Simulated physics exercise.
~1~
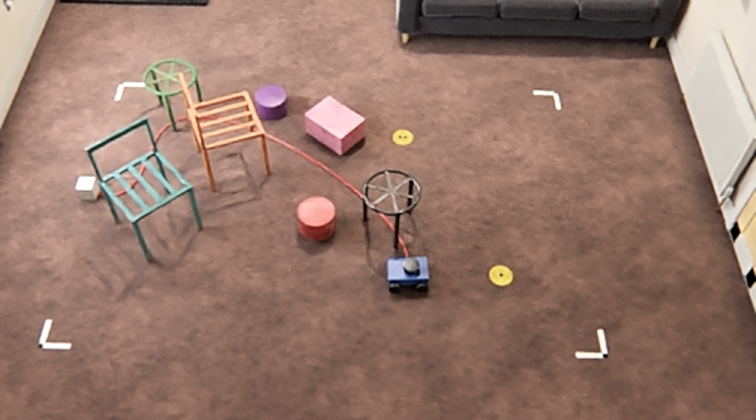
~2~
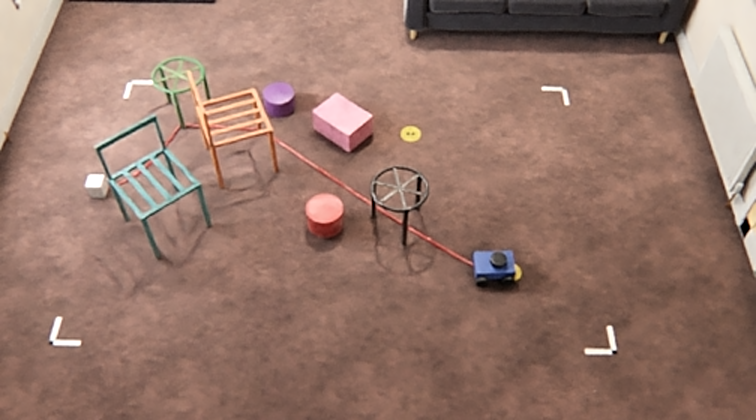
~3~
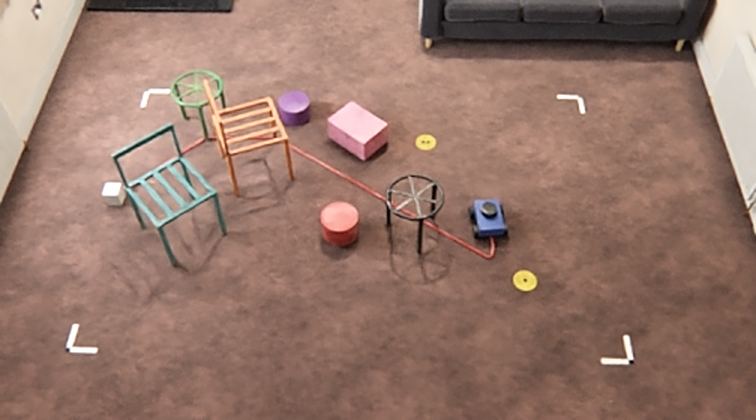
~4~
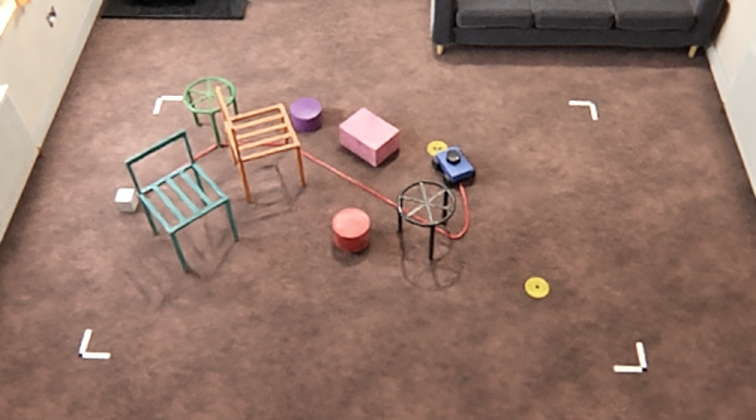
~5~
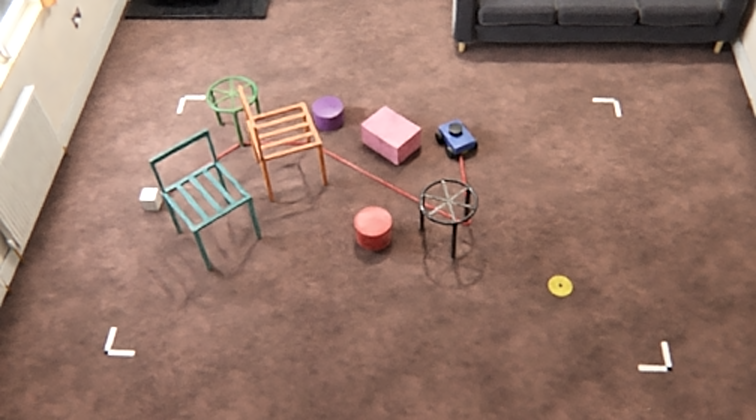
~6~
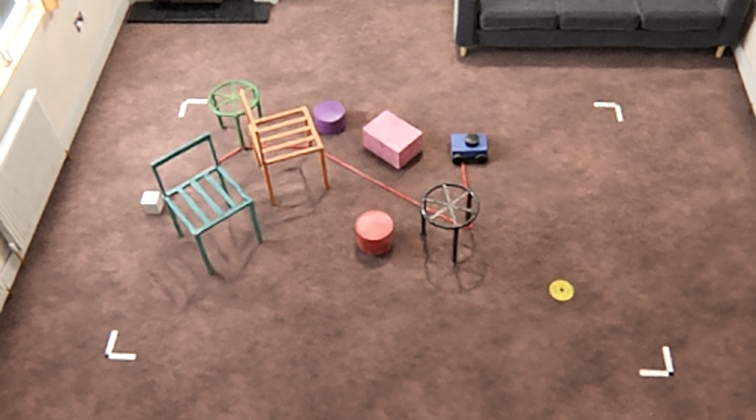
Small blue cart trailing a red lead past a black stool, turning up toward the far yellow mark and stopping beside a pink crate.
